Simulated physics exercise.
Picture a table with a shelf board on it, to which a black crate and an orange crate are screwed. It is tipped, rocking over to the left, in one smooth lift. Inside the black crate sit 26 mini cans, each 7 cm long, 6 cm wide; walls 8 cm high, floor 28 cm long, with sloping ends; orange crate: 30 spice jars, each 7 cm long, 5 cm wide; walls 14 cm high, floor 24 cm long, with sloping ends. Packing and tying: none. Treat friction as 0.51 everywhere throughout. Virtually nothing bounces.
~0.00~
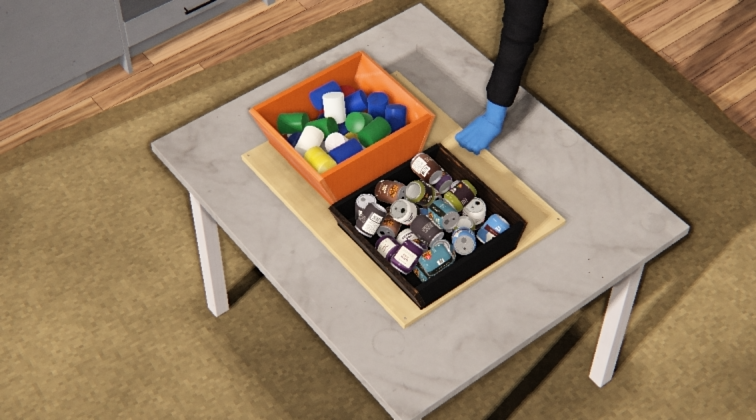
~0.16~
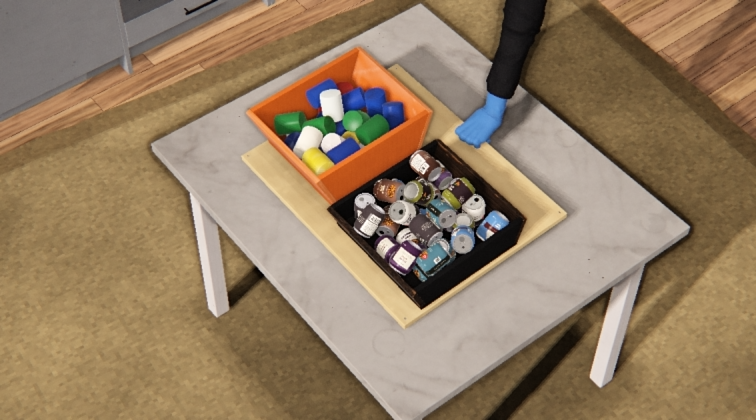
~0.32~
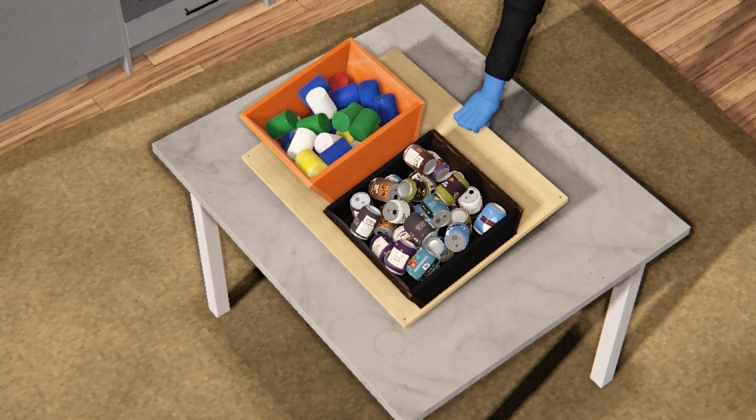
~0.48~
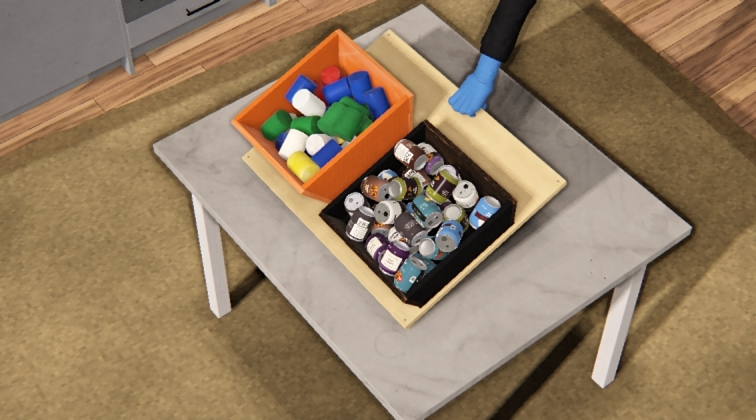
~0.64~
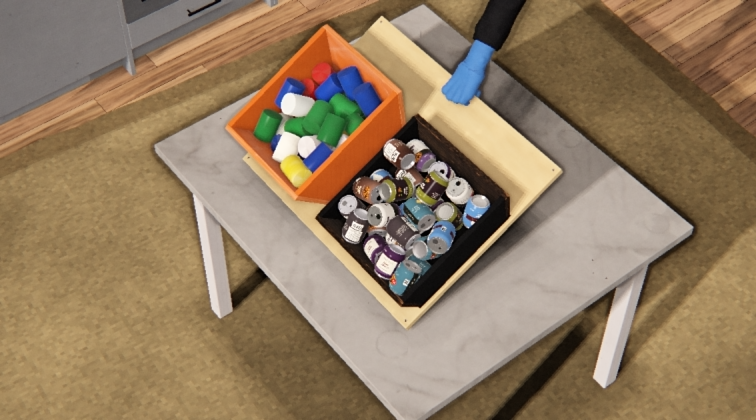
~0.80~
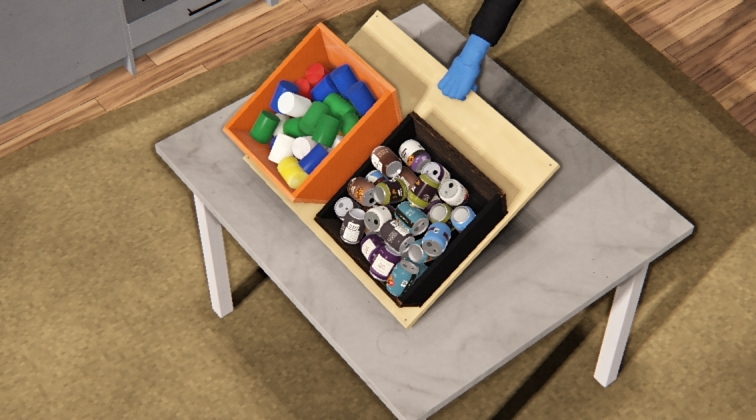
Orange crate of colourful jars and black crate of mini cans tilting left as a blue-gloved hand lifts their shelf board.
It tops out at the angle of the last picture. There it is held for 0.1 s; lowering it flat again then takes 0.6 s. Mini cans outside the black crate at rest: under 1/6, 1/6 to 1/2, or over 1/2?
Kept: More than five sixths.
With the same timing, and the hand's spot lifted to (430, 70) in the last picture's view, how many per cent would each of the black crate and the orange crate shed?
Black crate 40%, orange crate 10%.
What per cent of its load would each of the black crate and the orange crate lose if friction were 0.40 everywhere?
In that case the black crate sheds 20 per cent, while the orange crate sheds 0 per cent.
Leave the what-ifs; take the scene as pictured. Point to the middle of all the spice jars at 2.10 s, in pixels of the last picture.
Near (346, 143).
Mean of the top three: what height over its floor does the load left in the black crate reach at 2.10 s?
Roughly 12 cm high.
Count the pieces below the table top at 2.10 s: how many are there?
The number is close to 0.
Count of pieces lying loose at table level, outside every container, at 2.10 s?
Near 1, give or take.
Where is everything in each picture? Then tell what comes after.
In the first picture (we follow the rim corner now nearest the camera), black crate at (416, 290); orange crate at (322, 176); tilt 0°; nothing out yet.
Black crate at (415, 291); orange crate at (319, 178); tilt 3°, in the second picture.
Black crate at (410, 293); orange crate at (311, 182); tilt 11°, in the third picture.
Black crate at (405, 297); orange crate at (303, 188); tilt 20°, in the fourth picture.
Black crate at (402, 301); orange crate at (296, 194); tilt 28°, in the fifth picture.
Black crate at (400, 301); orange crate at (293, 196); tilt 31°; nothing out yet, in the sixth picture.
After 1.01 s, tilt 28°; 0 of 26 out of the black crate and 0 of 30 out of the orange crate.
After 1.27 s, tilt 10°; 0 of 26 out of the black crate and 0 of 30 out of the orange crate.
After 1.63 s, tilt 0°; 0 of 26 out of the black crate and 0 of 30 out of the orange crate.
When it is over (at 2.10 s), 1 of 26 out of the black crate and 0 of 30 out of the orange crate. Asked share, 1 of 26, 4 per cent.
